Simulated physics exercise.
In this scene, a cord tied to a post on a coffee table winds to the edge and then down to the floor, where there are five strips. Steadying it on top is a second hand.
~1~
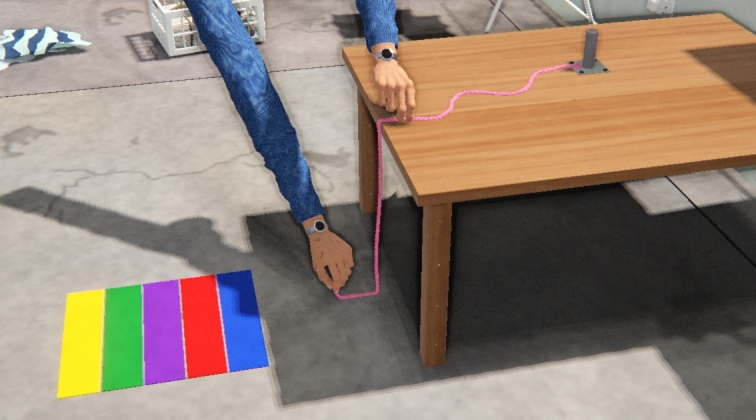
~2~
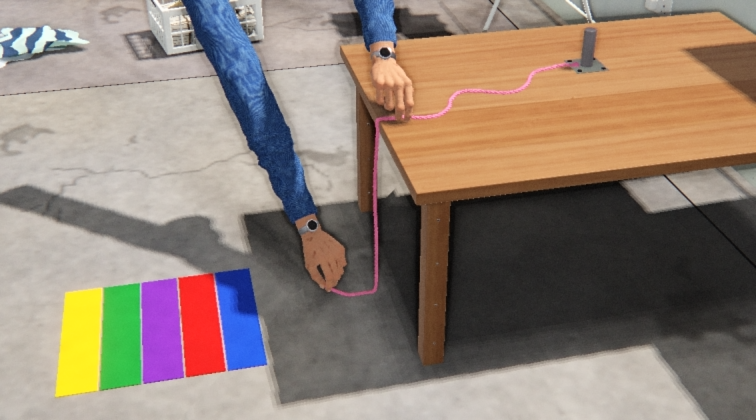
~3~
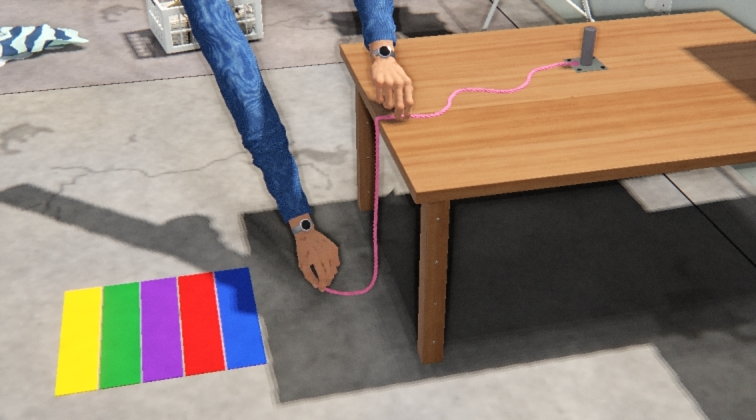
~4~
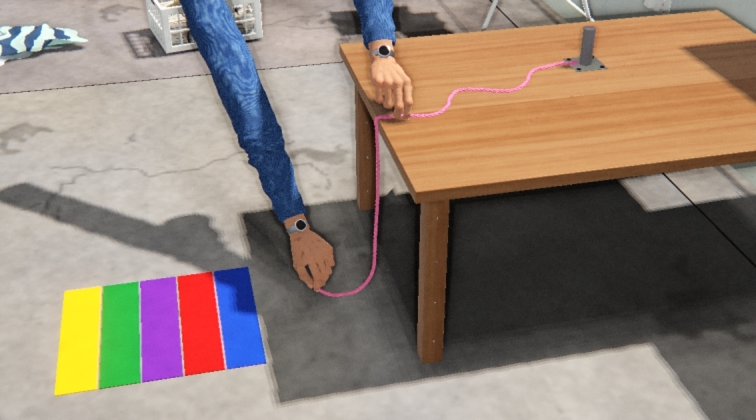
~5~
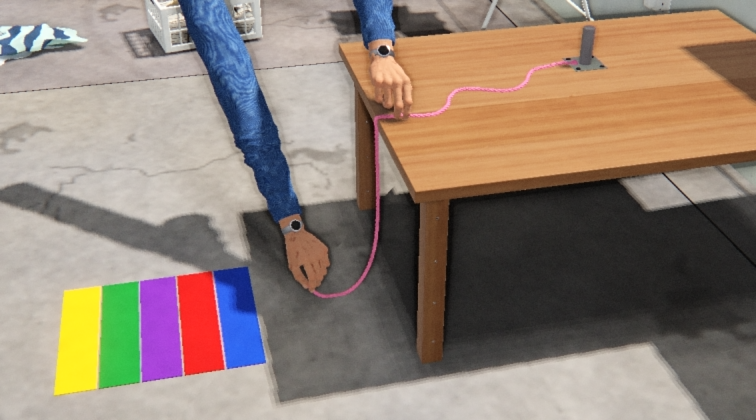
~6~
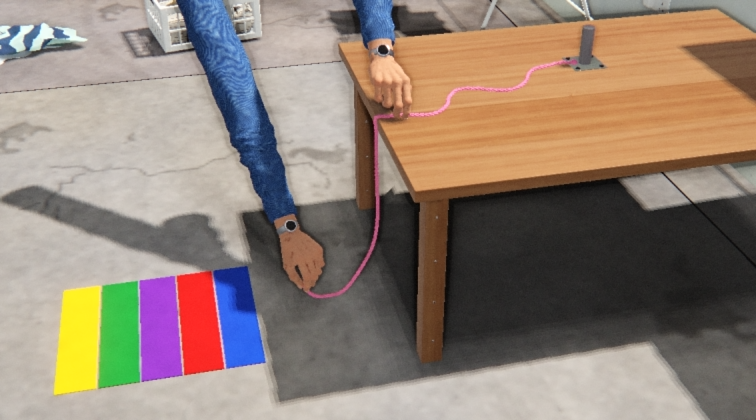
A hand in a blue sleeve slowly drew the loose end of a pink cord a little left, toward five coloured strips, while another hand held the cord at the table's edge.
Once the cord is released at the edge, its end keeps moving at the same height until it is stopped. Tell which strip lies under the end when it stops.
The purple strip.
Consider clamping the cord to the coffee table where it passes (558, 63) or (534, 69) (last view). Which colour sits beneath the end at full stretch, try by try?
Strip per try: Purple / purple.
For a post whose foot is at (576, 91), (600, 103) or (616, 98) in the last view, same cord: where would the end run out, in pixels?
Try by try, around (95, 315), (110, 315) and (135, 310).
A little later, end near (226, 298); over blue.
Next, end near (181, 304); over red.
When it is tight, end near (154, 308); over purple. The purple one.
